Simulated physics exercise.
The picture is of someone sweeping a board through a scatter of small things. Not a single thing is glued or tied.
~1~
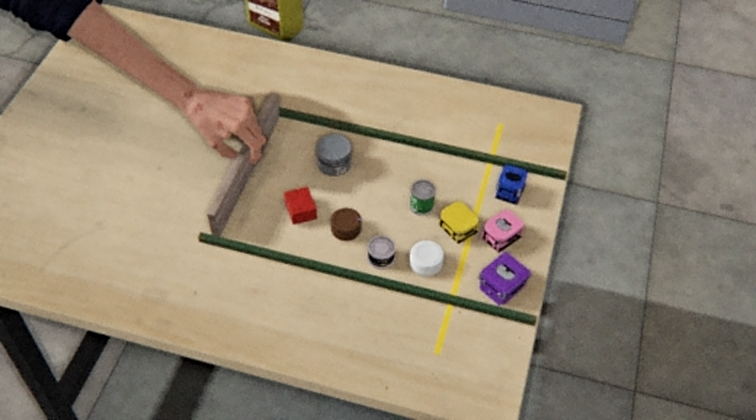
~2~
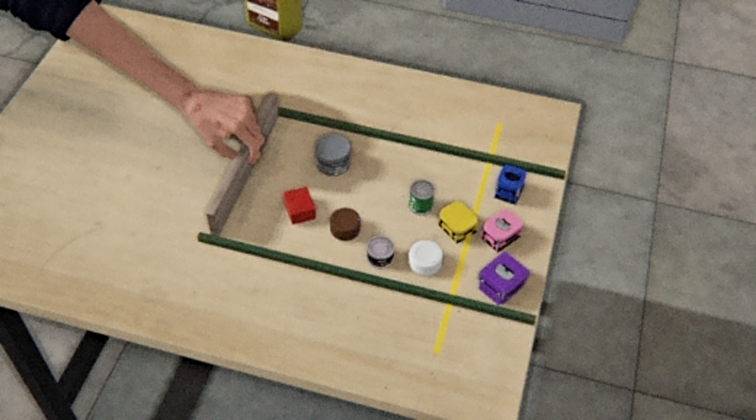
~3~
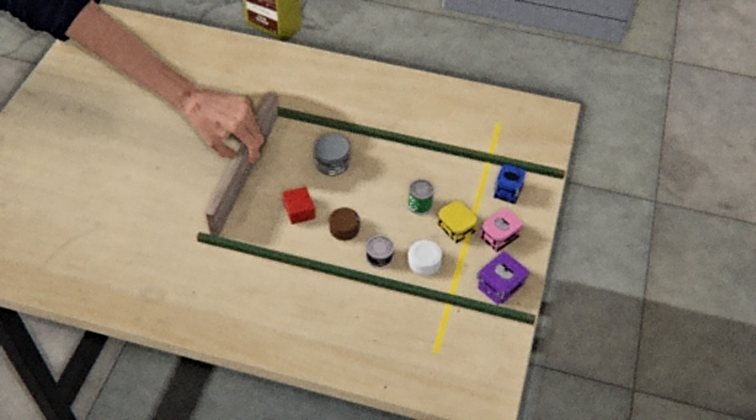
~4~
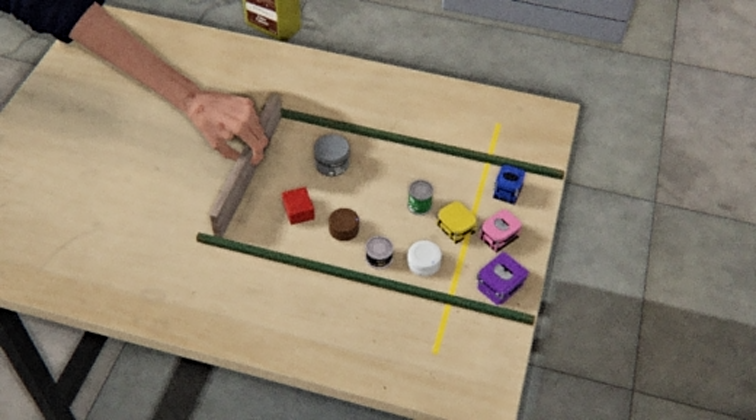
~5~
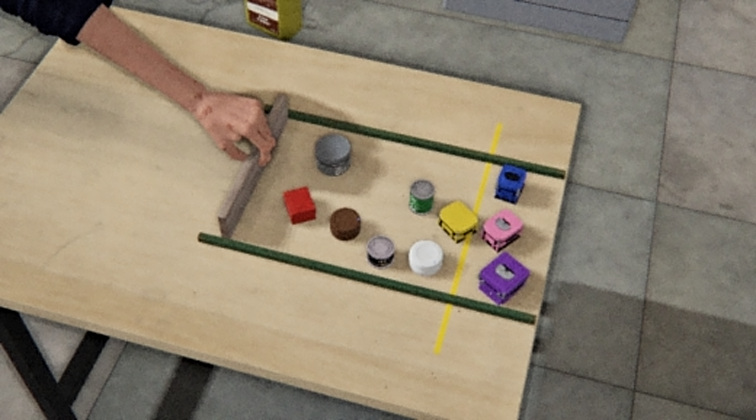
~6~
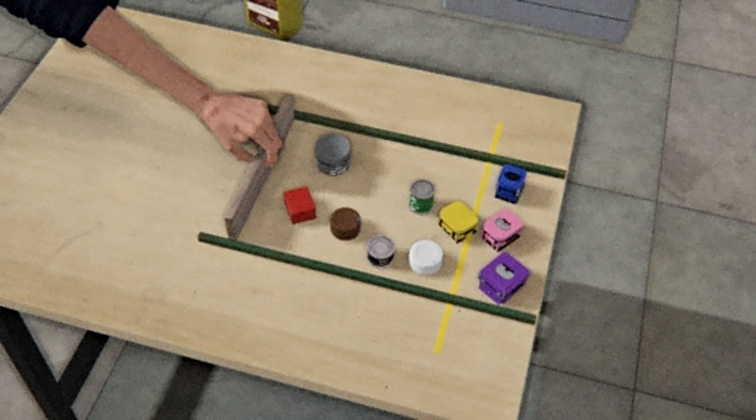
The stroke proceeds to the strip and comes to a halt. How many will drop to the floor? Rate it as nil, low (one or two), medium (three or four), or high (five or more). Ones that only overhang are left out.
Nil.
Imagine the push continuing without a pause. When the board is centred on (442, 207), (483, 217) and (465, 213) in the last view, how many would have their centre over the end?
The counts would come out as 0, 1 and 0.
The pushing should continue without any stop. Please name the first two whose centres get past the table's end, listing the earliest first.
First the purple case, then the pink case.
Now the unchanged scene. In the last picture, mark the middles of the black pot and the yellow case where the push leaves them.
Final positions - black pot around (471, 277), yellow case around (507, 234).
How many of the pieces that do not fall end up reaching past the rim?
Counting them gives 2.
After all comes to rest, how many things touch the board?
At rest, 4 are in contact.
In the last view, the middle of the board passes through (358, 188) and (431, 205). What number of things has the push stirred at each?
So far 4, and 7 at the second.
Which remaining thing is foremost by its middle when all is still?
I'd go with the purple case.
Early on, none off yet; purple case at rest near (503, 279); pink case at rest near (502, 231); blue case at rest near (511, 184).
A while later, none off yet; purple case moving near (510, 280); pink case moving near (509, 233); blue case at rest near (511, 184).
Finally, the number that fall off is zero.
